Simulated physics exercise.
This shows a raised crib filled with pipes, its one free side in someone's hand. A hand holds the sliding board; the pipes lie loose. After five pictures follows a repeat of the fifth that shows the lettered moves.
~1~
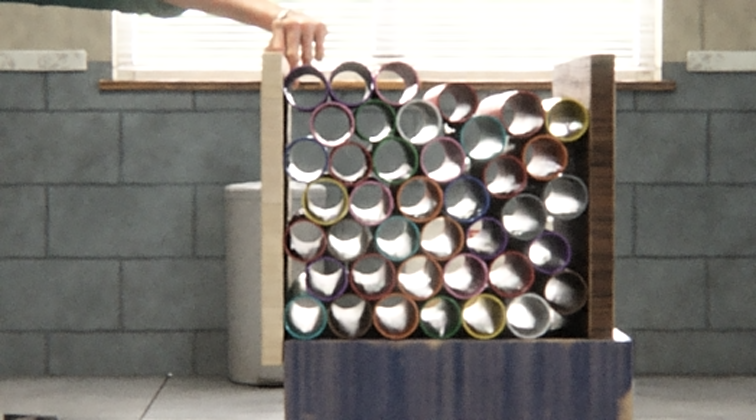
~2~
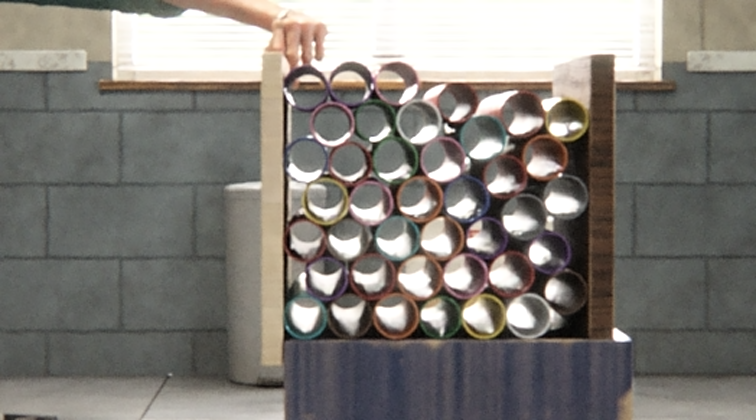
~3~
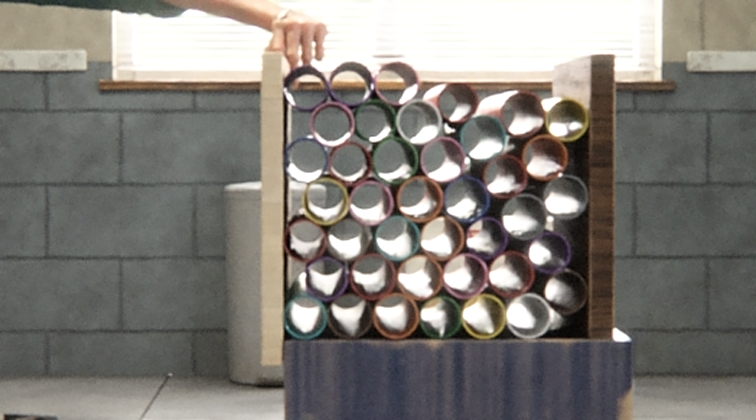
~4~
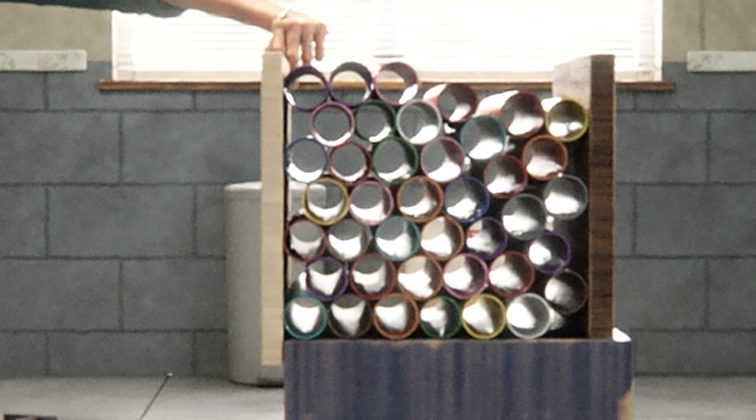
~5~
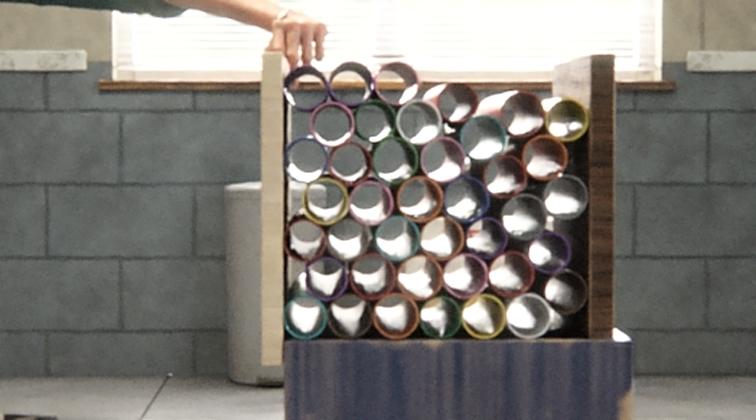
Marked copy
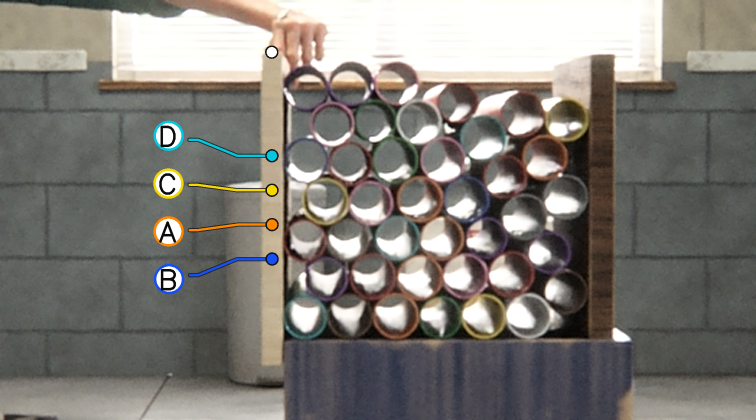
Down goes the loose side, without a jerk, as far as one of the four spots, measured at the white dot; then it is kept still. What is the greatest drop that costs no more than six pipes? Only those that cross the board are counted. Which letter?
Stop at B.
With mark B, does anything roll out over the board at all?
At B: Yes.
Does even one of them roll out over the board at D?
Yes.
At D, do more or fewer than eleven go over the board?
Fewer than eleven.
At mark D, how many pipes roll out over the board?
With D, one.
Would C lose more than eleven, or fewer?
At C, fewer than eleven.
On the marked copy, A at (272, 224); B at (272, 259); C at (272, 190); D at (272, 156); the white dot at (272, 52).
With B. Early on, top of the board (283, 144).
Further on, top of the board (283, 245).
At the end, top of the board (283, 258), five out over the board.
As for the rest, A four out over the board; C one out over the board; D one out over the board.
